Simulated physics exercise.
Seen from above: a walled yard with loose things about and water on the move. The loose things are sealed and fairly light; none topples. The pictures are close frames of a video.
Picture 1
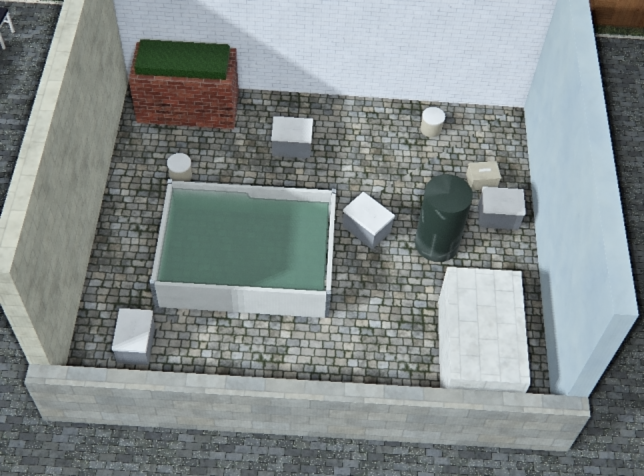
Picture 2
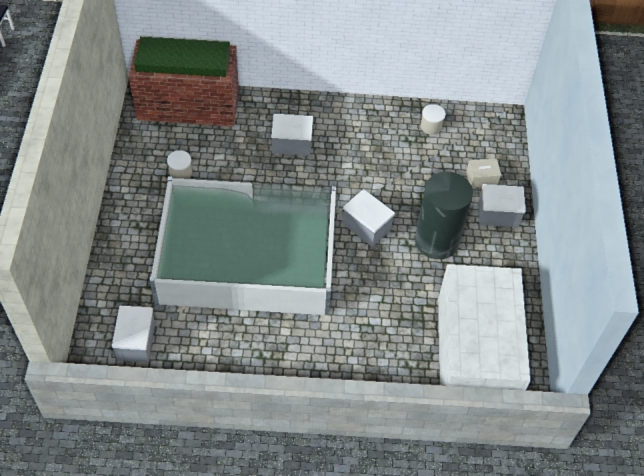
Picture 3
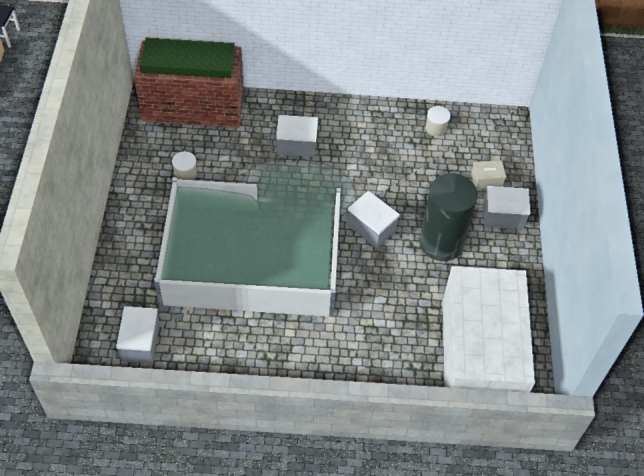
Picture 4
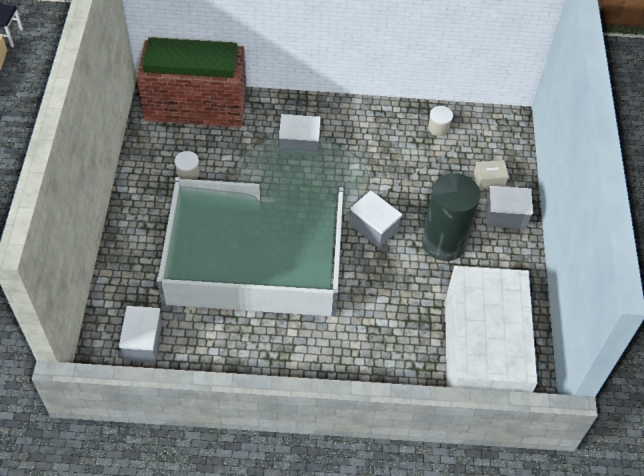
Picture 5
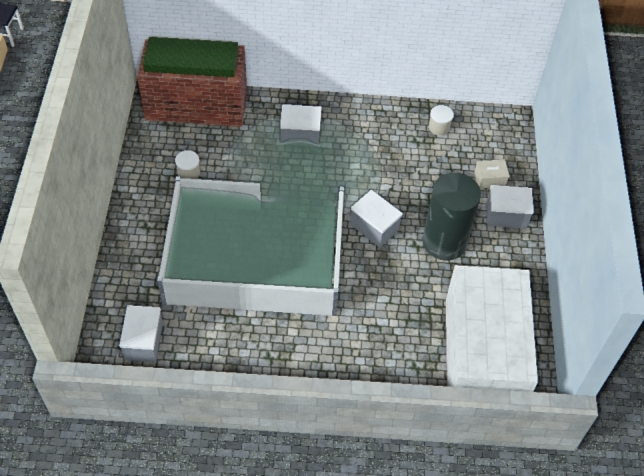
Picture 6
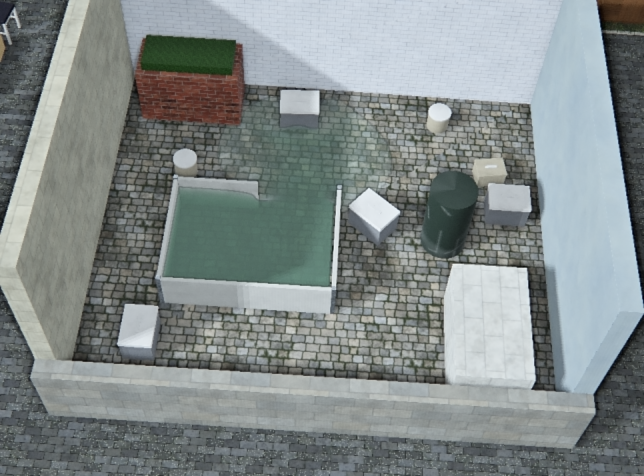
A white-walled pool spills green water through its back side, and a grey box slides backward.
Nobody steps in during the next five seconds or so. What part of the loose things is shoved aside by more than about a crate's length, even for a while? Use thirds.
Share: From one to two thirds.
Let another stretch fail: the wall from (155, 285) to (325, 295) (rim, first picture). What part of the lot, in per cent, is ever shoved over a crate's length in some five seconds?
I make it 30 per cent.
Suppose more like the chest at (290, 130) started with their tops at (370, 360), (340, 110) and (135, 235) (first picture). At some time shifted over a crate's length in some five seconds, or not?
As listed: Less than that, moved that far, less than that.
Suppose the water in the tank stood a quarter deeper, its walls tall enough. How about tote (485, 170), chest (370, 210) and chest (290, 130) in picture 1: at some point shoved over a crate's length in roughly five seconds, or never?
One after the other: That far or more, not that far, moved that far.
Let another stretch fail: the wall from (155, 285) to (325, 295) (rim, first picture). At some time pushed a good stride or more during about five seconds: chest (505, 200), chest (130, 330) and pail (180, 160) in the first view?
In turn: Never so far, moved that far, not that far.
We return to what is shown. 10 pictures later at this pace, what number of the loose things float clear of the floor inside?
That makes 1.
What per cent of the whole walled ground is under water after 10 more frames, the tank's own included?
Roughly 40 per cent.
A moment on, 1 of 7 are well off their spots; 0 afloat.
Next, 1 of 7 are well off their spots; 1 afloat.
Later, 2 of 7 are well off their spots; 3 afloat.
In the end, 4 of 7 are well off their spots, and 4 have been at some point; 2 afloat.
